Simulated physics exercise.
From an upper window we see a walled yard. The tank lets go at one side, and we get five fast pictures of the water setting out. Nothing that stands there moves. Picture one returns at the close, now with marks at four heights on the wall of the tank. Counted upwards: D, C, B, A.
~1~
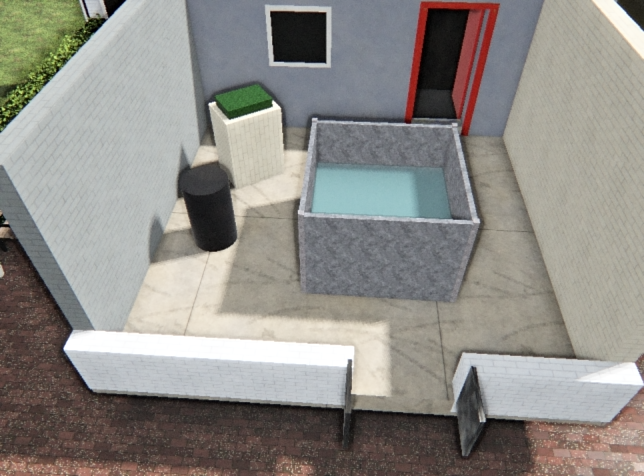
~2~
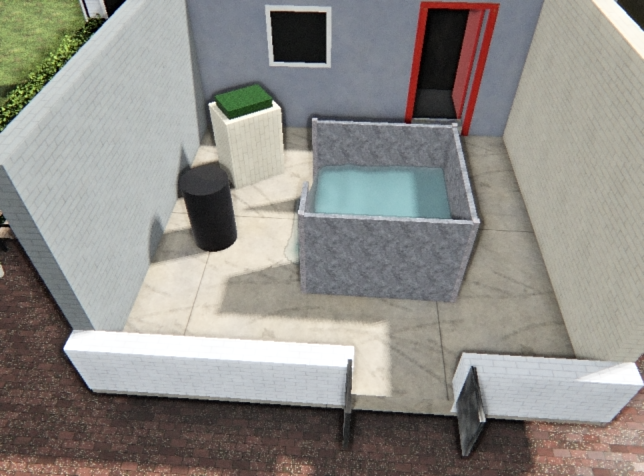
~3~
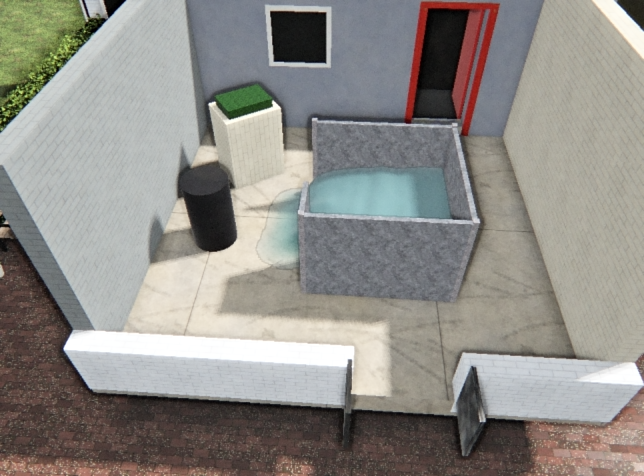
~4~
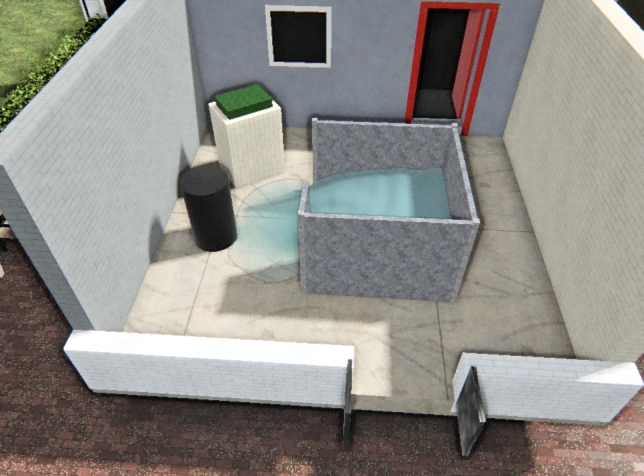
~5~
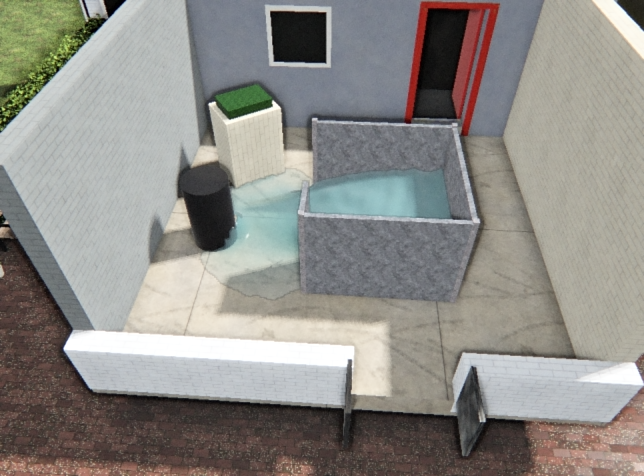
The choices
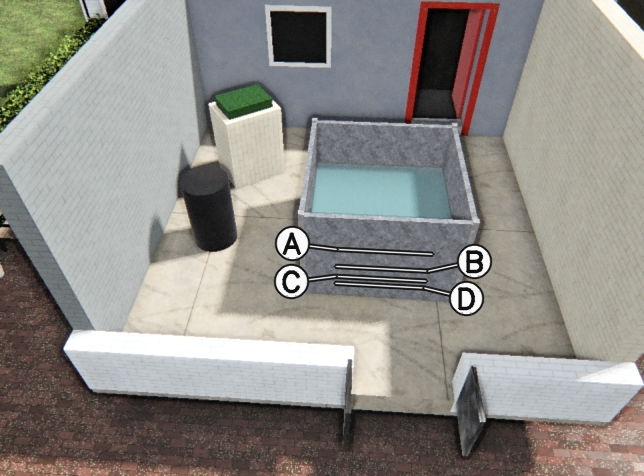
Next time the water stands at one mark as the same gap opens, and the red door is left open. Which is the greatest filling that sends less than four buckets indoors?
A will do.
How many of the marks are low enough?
All of the four.
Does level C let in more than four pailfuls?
No, not at all.
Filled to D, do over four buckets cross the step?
No.
In white, A at (384, 251); B at (382, 268); C at (380, 278); D at (379, 285); from the bottom up D, C, B, A.
With A, a splash gets over, under a bucket.
With B, nothing gets over.
With C, nothing gets over.
With D, nothing gets over.
